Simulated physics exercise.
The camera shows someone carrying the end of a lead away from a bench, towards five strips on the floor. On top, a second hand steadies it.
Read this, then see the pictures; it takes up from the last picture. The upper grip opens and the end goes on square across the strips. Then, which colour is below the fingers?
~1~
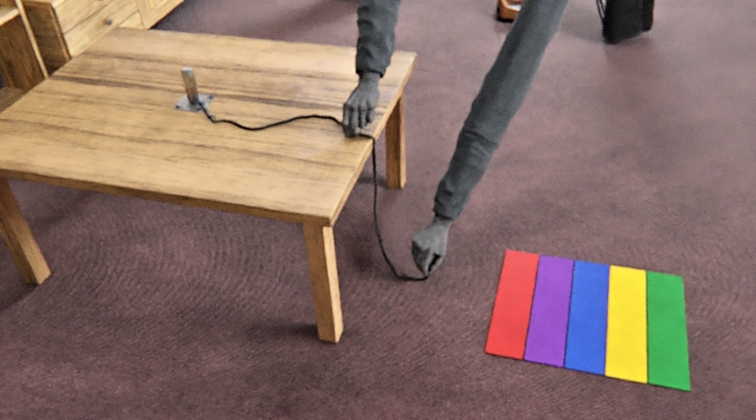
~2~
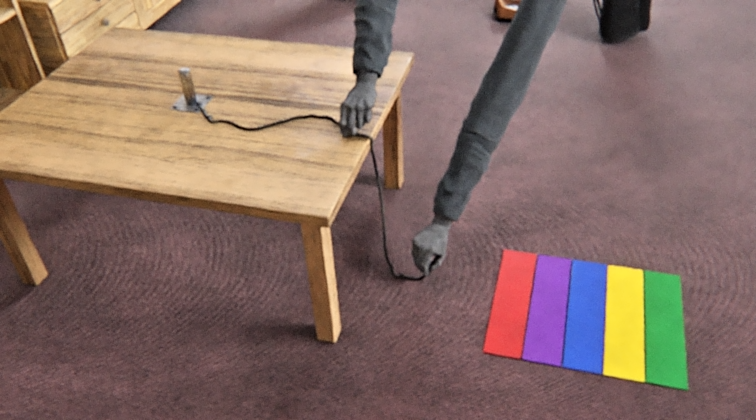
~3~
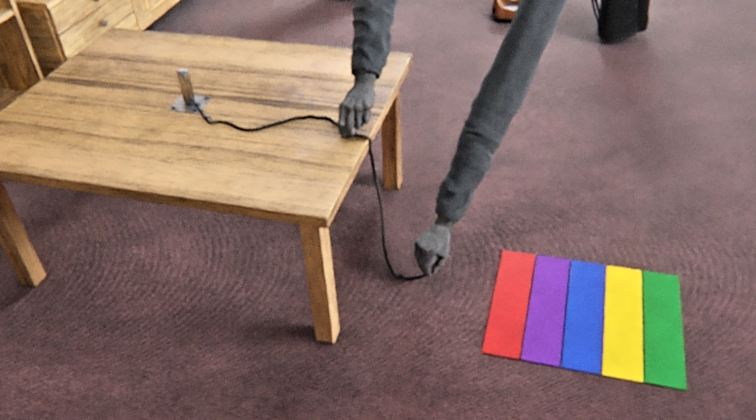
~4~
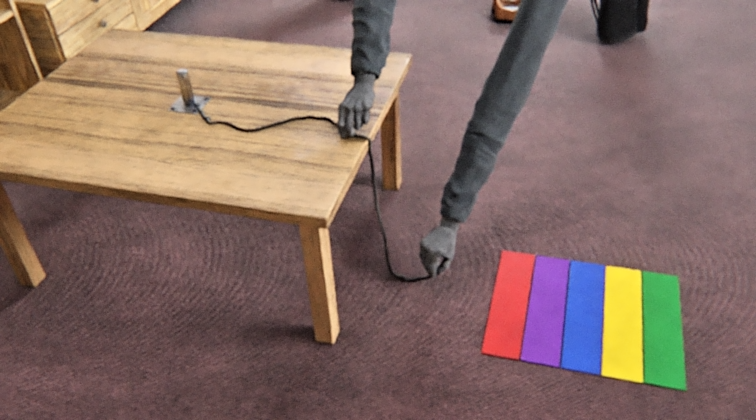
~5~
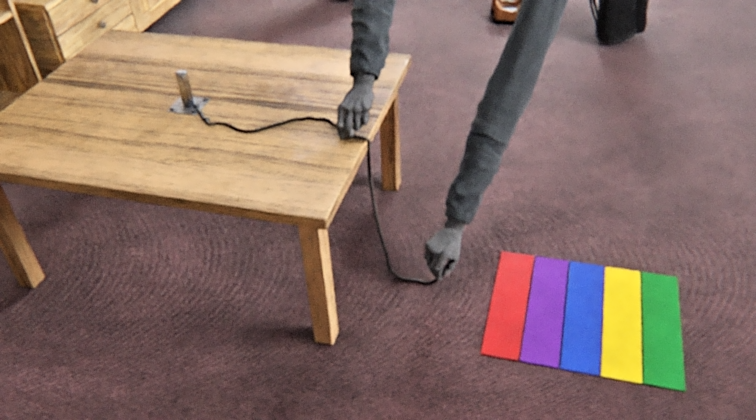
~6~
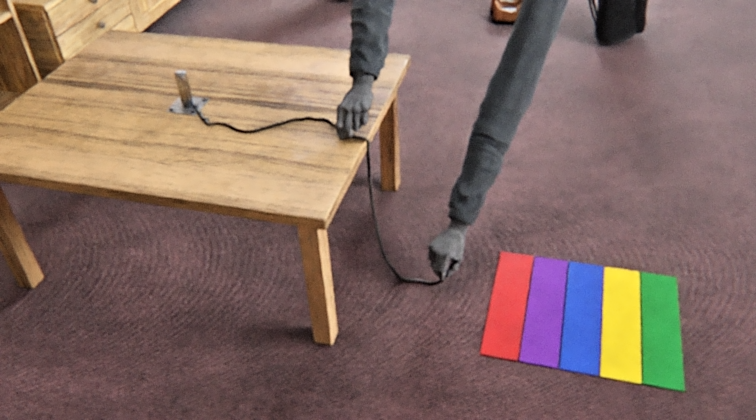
The blue one is below them.
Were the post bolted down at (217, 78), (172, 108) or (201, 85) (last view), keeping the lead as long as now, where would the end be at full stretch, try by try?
Going through the tries, you get (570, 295), then (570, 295), then (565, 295).
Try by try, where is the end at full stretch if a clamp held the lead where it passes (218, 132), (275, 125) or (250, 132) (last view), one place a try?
Roughly (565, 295), (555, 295) and (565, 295), in that order.
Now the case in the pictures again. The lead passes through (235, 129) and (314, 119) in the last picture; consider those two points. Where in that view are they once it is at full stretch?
They go to (263, 118) and to (341, 133).
A little later, end near (527, 290); over red.
Next, end near (567, 296); over blue.
When it is tight, end near (589, 299); over blue. The end stops over the blue strip.
